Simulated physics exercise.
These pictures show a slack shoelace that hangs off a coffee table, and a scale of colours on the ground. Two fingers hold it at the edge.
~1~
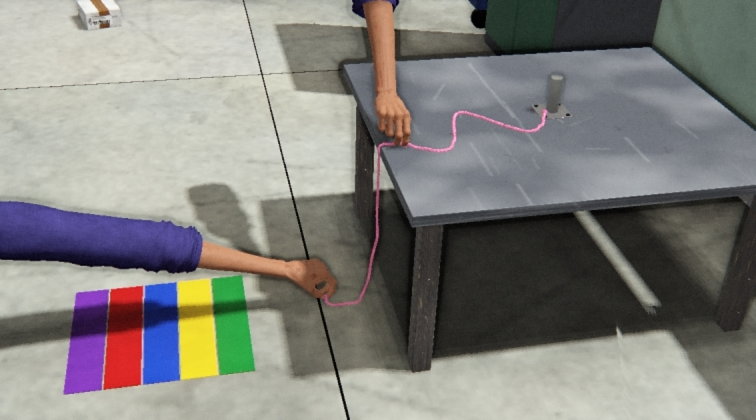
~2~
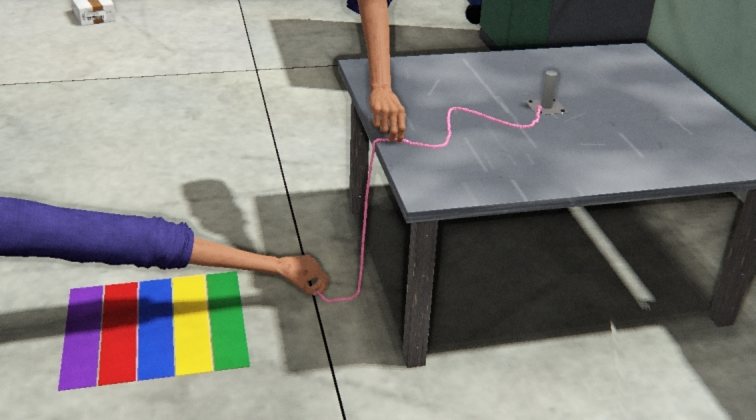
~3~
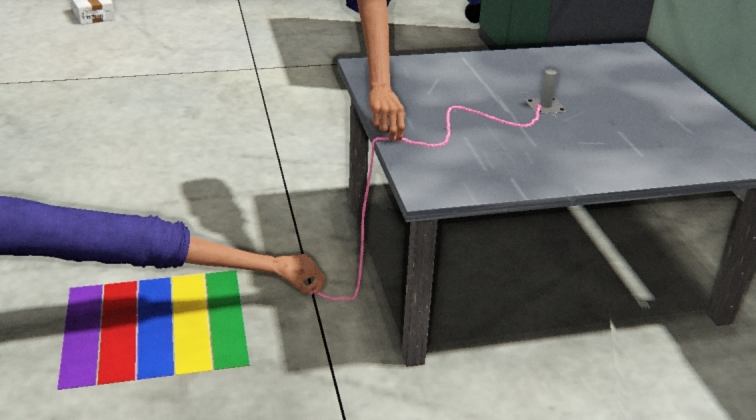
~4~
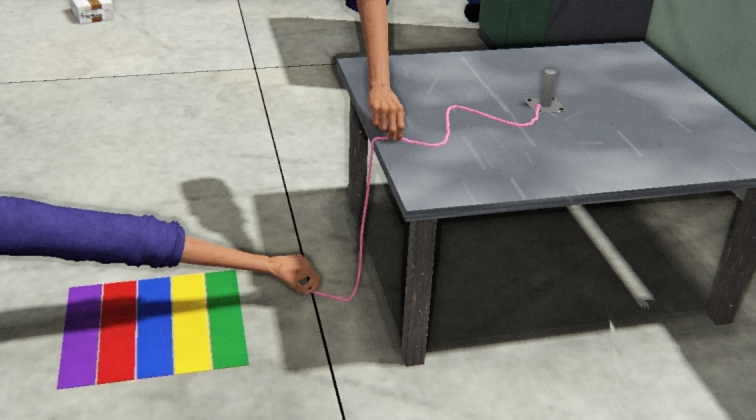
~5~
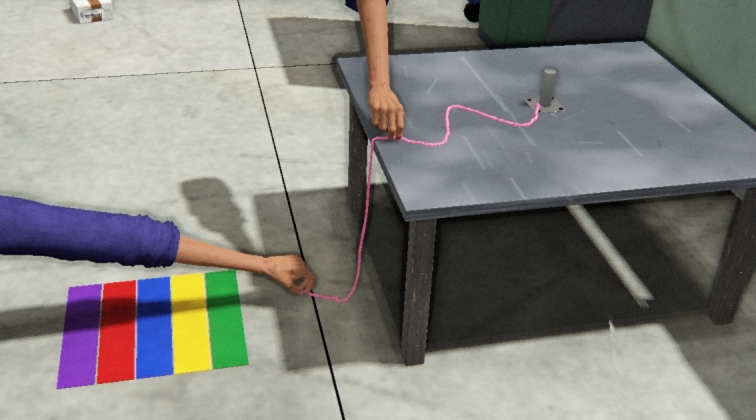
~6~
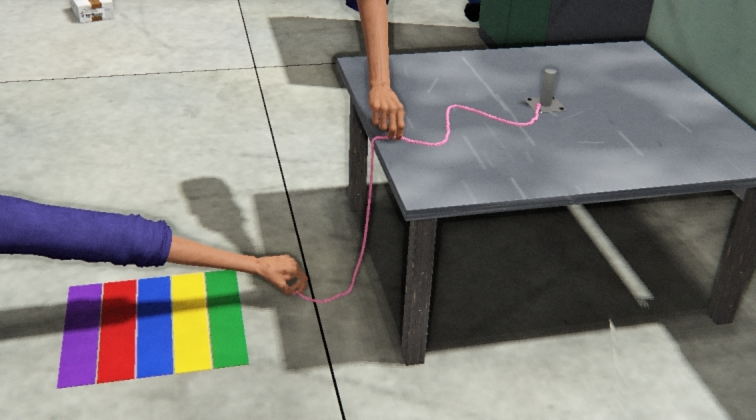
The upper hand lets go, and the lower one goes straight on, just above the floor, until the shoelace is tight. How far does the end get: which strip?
Over purple.
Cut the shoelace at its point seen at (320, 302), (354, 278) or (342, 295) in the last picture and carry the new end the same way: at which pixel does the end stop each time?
The places are (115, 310), (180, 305) and (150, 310).
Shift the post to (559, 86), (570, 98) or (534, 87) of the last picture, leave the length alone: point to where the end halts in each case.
The places are (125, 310), (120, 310) and (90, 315).
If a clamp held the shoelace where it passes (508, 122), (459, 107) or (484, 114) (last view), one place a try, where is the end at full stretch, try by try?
In that order: (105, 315), (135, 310) and (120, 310).
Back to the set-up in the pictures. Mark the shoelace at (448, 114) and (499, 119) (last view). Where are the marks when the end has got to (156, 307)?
The first at (398, 120), the second at (466, 113).
Soon after, end near (155, 307); over blue.
Then, end near (106, 313); over red.
At full stretch, end near (76, 316); over purple. The end stops over the purple strip.
